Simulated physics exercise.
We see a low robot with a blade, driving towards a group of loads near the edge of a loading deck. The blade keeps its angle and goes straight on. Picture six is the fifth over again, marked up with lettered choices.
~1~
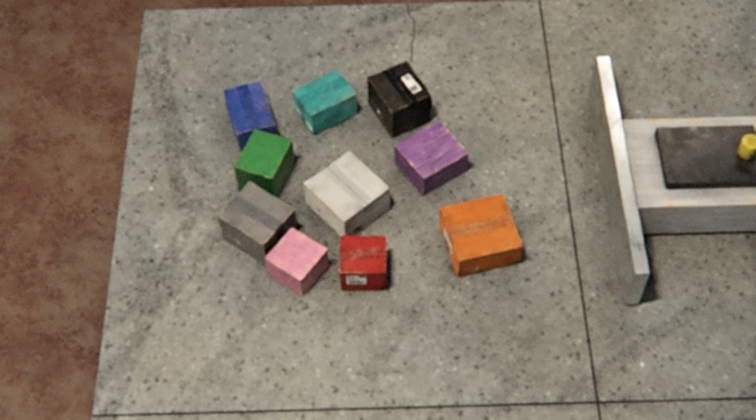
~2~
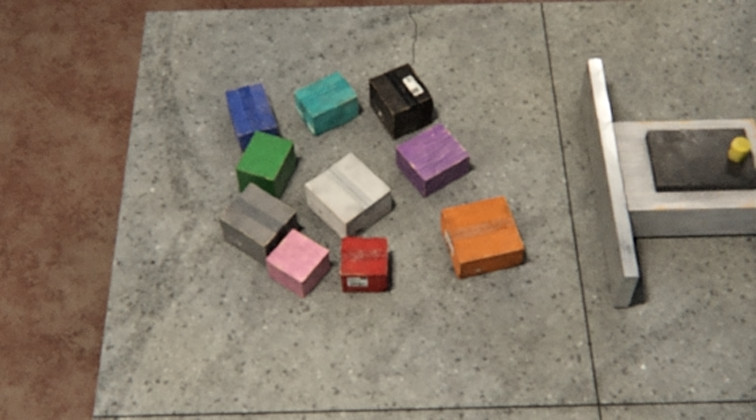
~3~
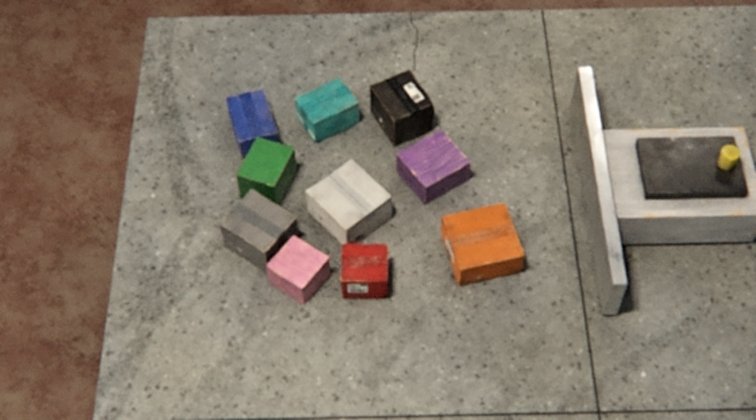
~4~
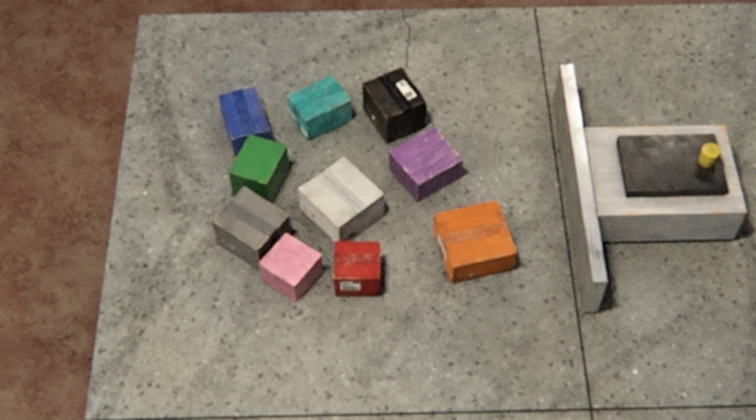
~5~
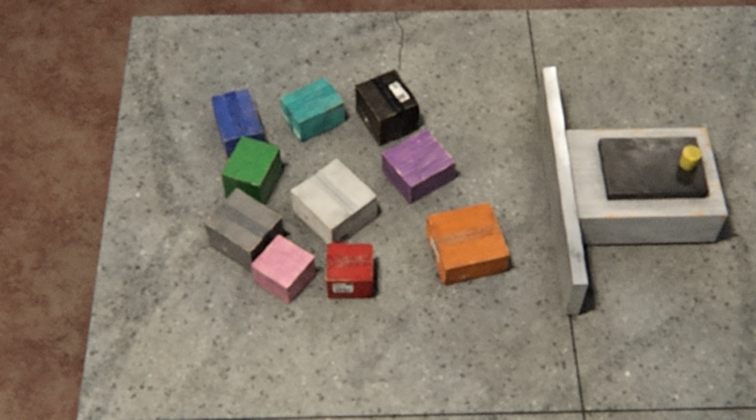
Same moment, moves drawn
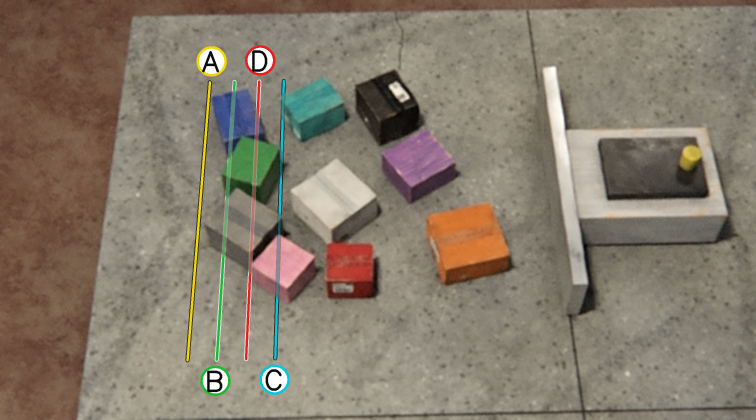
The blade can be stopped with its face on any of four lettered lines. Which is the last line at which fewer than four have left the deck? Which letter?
No farther than A.
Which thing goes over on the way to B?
The blue box goes over.
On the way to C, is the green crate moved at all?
Yes.
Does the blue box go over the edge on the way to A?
Yes.
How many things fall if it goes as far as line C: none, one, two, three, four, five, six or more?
In all, none.
On the marked copy, A at (200, 209); B at (226, 209); C at (280, 208); D at (253, 208).
With A. Early on, robot (514, 169); red parcel (338, 273); orange parcel (393, 243).
Further on, robot (383, 172); blue box (181, 114); grey box (190, 241).
At the end, robot (281, 174); blue box over the edge; grey box over the edge; two fallen.
As for the rest, B is within the limit but short; C is within the limit but short; D is within the limit but short.
